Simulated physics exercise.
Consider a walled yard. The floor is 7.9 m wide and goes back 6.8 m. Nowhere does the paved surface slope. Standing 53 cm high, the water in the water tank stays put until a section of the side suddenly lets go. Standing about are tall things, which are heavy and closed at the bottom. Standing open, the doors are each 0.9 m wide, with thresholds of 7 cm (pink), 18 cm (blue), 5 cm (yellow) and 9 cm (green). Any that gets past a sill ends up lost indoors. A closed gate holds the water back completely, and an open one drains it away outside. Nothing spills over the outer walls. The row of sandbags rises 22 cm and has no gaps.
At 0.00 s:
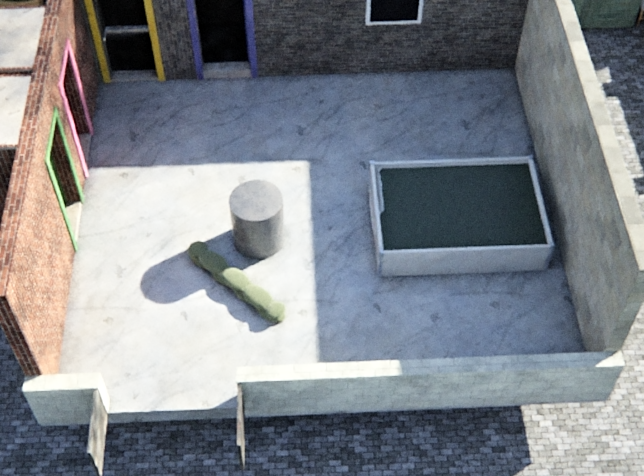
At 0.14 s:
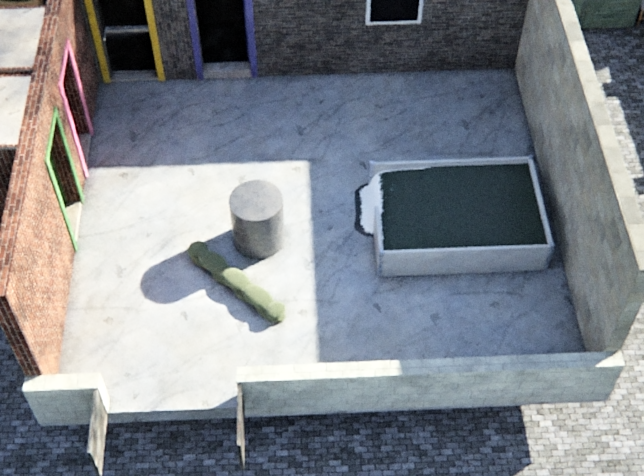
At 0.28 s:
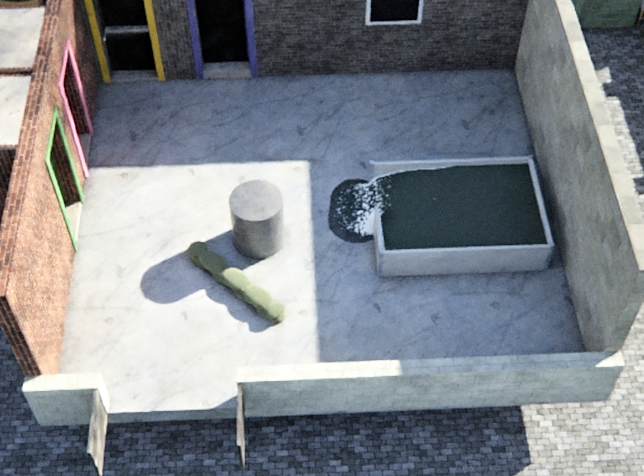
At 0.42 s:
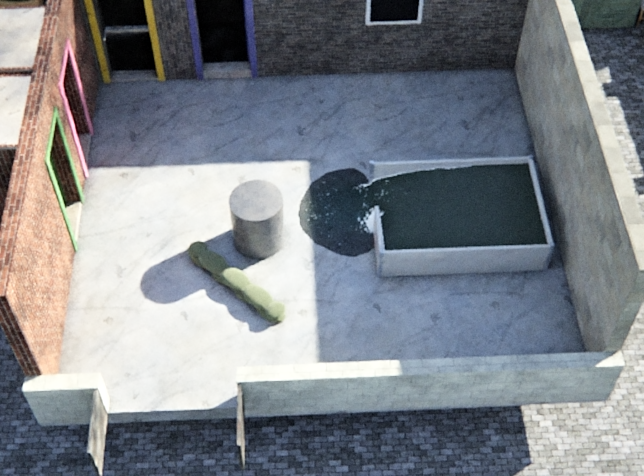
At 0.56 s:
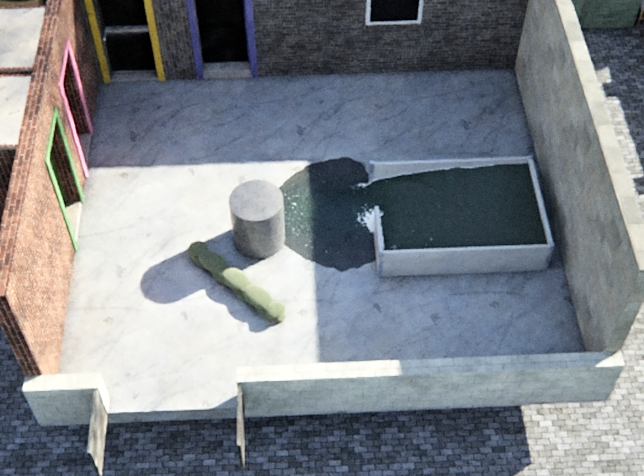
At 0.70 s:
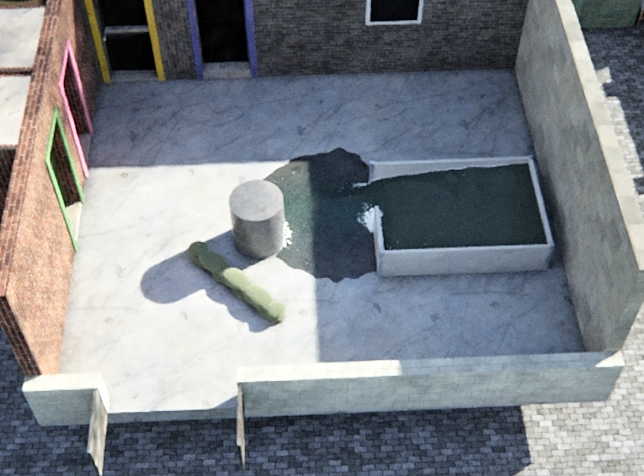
Dark water pouring from the left end of a rectangular tank, spreading across a walled yard's pale floor to a grey cylinder.
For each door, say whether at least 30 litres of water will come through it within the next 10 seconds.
As I see it, my guess is the pink door lets through more than the limit; my guess is the blue door lets through less than the limit; my guess is the yellow door lets through more than the limit; my guess is the green door lets through less than the limit.
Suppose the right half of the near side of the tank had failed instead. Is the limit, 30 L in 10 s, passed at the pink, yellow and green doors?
Then pink does not exceed it, yellow does not exceed it, green does not exceed it.
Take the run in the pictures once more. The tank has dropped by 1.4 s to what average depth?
42 cm.
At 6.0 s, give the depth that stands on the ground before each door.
You'd get pink at 11 cm, blue at 8 cm, yellow at 12 cm, and green at 6 cm.
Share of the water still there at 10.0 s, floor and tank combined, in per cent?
88 %.
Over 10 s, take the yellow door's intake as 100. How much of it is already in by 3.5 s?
I'd say close to 0 percent.
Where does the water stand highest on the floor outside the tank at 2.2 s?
Roughly (285, 227).
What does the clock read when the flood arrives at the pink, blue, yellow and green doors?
Pink = 2.2 s, blue = 2.4 s, yellow = 2.8 s, green = 2.0 s.
After 1.4 s water covers 15 % of the floor and is deepest (27 cm) near (360, 208); pink door not reached, blue door not reached, yellow door not reached, green door not reached.
After 2.2 s water covers 30 % of the floor and is deepest (30 cm) near (285, 227); pink door 6 cm at the sill, 0 L in, blue door not reached, yellow door not reached, green door 4 cm at the sill, 0 L in.
After 3.5 s water covers 45 % of the floor and is deepest (27 cm) near (98, 91); pink door 16 cm at the sill, 34 L in, blue door 7 cm at the sill, 0 L in, yellow door 13 cm at the sill, 2 L in, green door 9 cm at the sill, 0 L in.
After 6.0 s water covers 60 % of the floor and is deepest (14 cm) near (285, 227); pink door 11 cm at the sill, 79 L in, blue door 8 cm at the sill, 0 L in, yellow door 12 cm at the sill, 105 L in, green door 6 cm at the sill, 2 L in.
After 10.0 s water covers 80 % of the floor and is deepest (9 cm) near (285, 227); pink door 8 cm at the sill, 102 L in, blue door 6 cm at the sill, 0 L in, yellow door 8 cm at the sill, 154 L in, green door 5 cm at the sill, 2 L in.
